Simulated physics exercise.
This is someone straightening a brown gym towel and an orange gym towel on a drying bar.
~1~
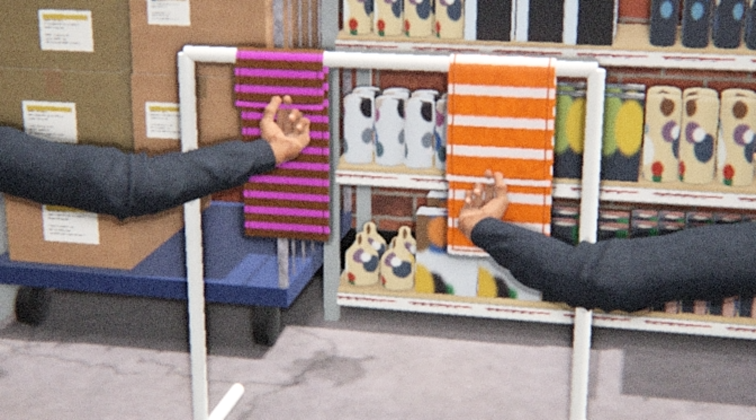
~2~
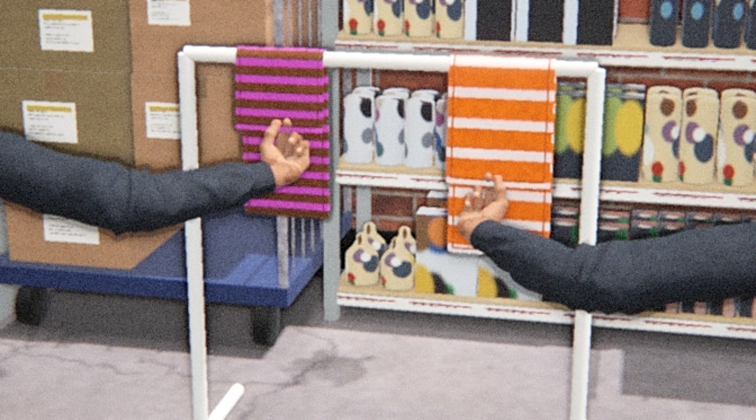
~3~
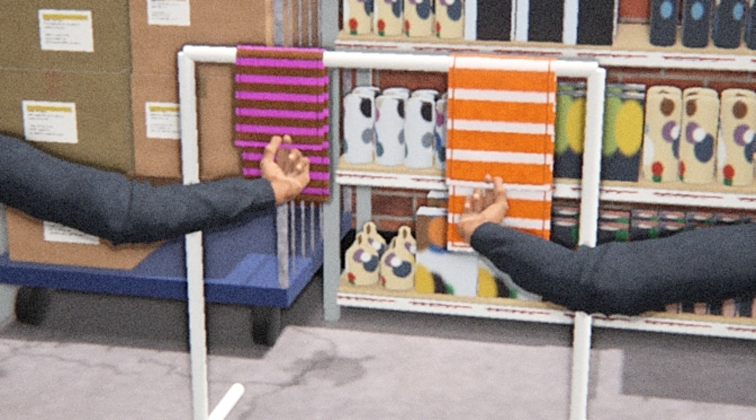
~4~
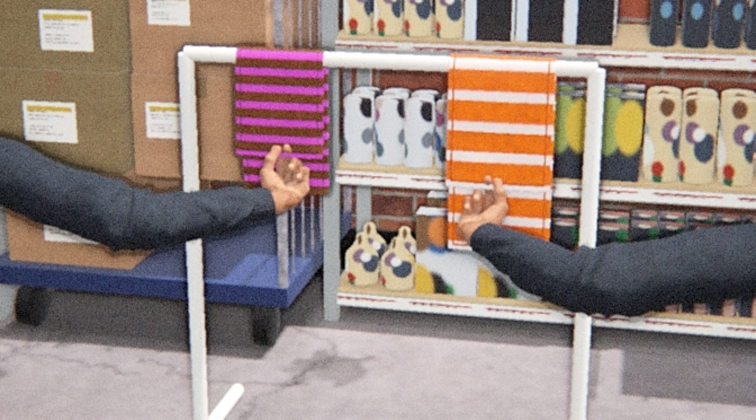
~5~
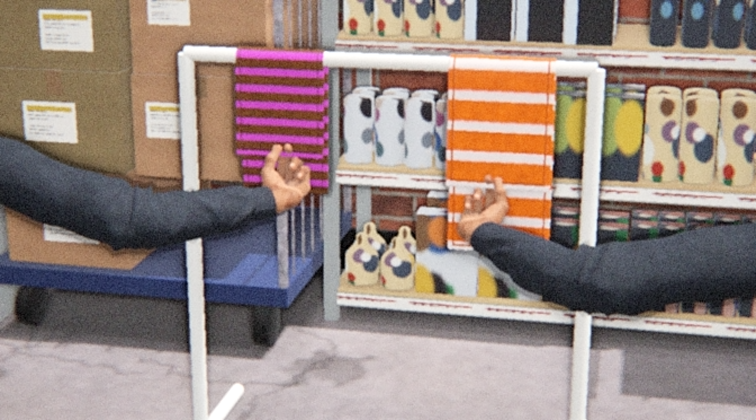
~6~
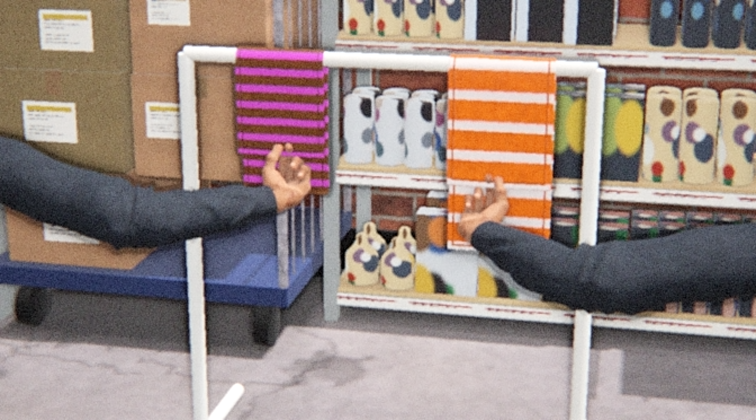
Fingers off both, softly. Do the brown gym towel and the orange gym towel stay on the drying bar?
In the end the brown gym towel hangs there, the orange gym towel keeps its place.
Then, 0.58 s past the final frame, brown gym towel unmoved; orange gym towel unmoved.
When it is over, brown gym towel unmoved; orange gym towel unmoved. The brown gym towel keeps its place and the orange gym towel stays on.
